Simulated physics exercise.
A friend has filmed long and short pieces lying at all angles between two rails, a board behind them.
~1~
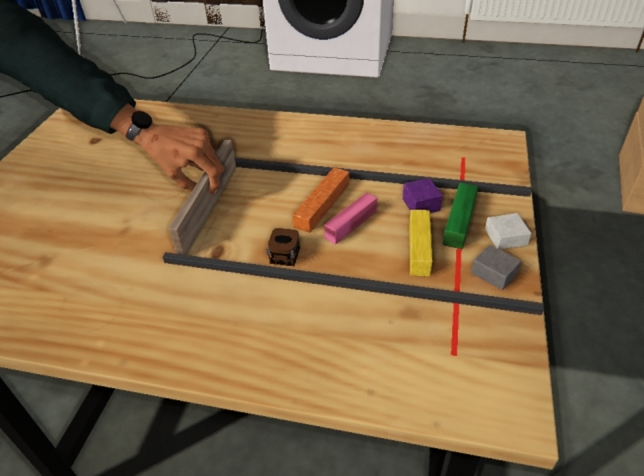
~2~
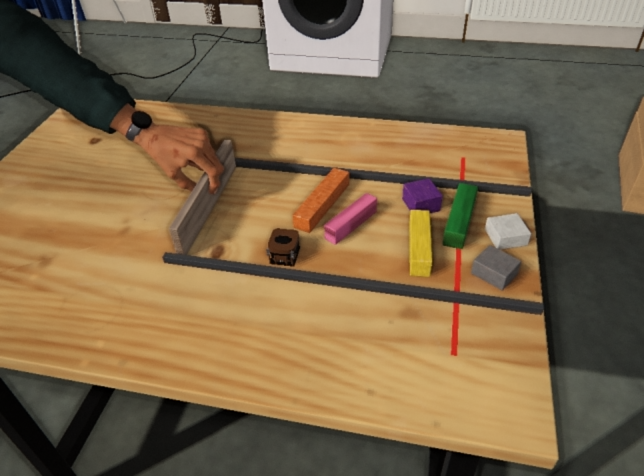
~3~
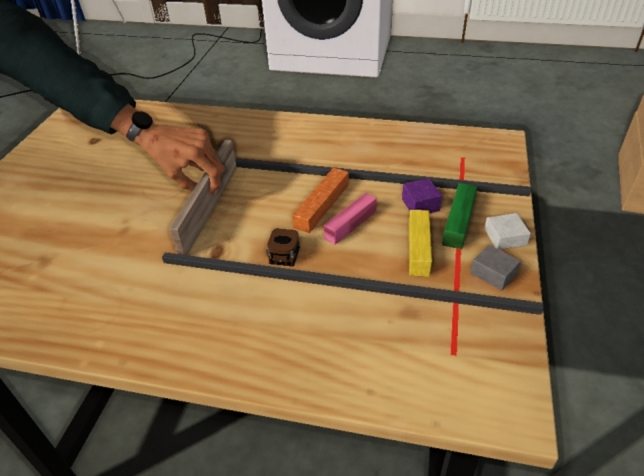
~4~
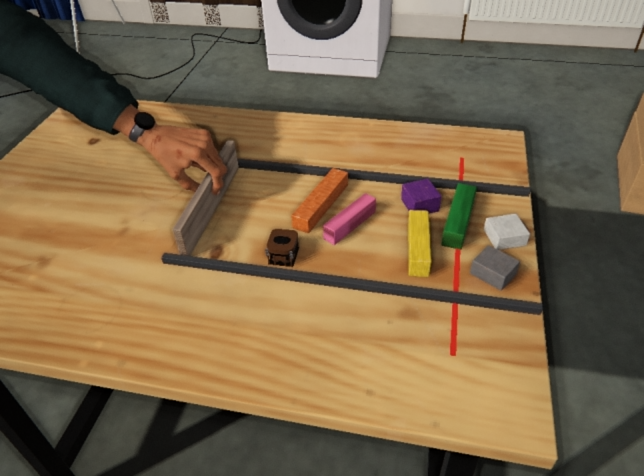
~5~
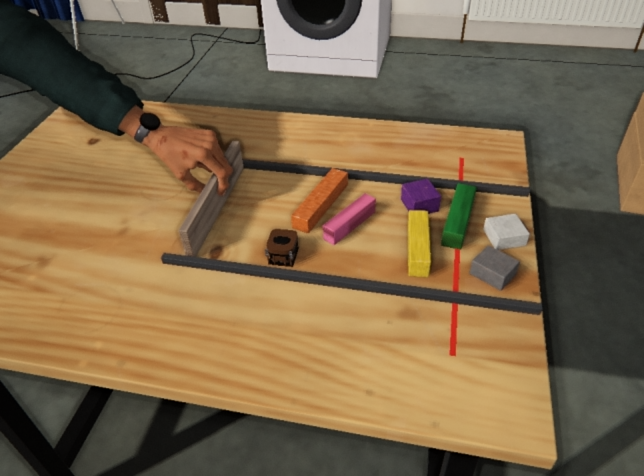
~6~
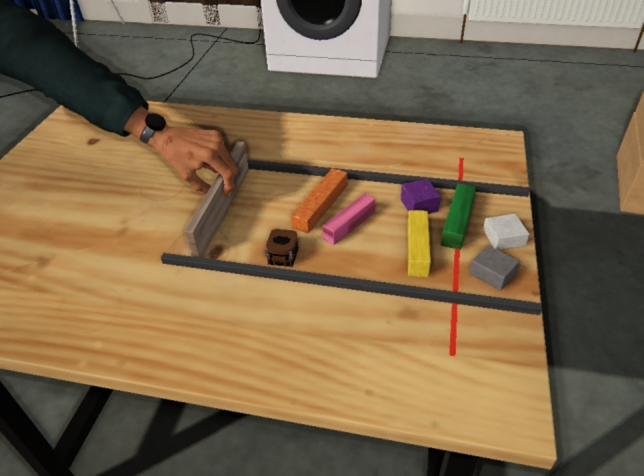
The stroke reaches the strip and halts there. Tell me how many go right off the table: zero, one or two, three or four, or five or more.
The push clears off a single one or two.
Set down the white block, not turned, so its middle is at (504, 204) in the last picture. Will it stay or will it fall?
Result: It comes off.
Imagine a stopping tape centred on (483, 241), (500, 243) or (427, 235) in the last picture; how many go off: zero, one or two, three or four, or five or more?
Counts as listed: Three or four / more than four / none.
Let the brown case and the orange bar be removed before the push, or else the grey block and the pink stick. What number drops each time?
That gives 0 for the first pair taken away and 1 for the second.
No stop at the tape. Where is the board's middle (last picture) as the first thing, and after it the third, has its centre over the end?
At (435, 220) for the first, at (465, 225) for the third.
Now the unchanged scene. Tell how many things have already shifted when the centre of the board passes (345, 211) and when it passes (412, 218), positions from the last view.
The first number is 3, the next one 7.
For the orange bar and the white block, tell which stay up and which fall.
The orange bar keeps its place, while the white block comes off.
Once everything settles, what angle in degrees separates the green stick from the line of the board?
About 5°.
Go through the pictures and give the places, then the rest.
In the first frame, white block (508, 231); grey block (496, 267); green stick (461, 215); board (206, 194); tape (460, 238).
In the second frame, grey block (496, 267); orange bar (322, 199).
In the third frame, green stick (461, 215); board (207, 195).
In the fourth frame, white block (506, 231); brown case (283, 248).
In the fifth frame, grey block (494, 268); yellow bar (419, 243).
In the sixth frame, white block (506, 232); grey block (494, 268); green stick (459, 215); board (220, 197); tape (458, 238).
Soon after, none off yet; white block at rest near (506, 232); grey block at rest near (494, 268); green stick at rest near (459, 215).
Then, none off yet; white block moved a little near (523, 237); grey block moving near (501, 268); green stick moved a little near (495, 220).
At rest, the number that fall off is one or two; fallen, white block.
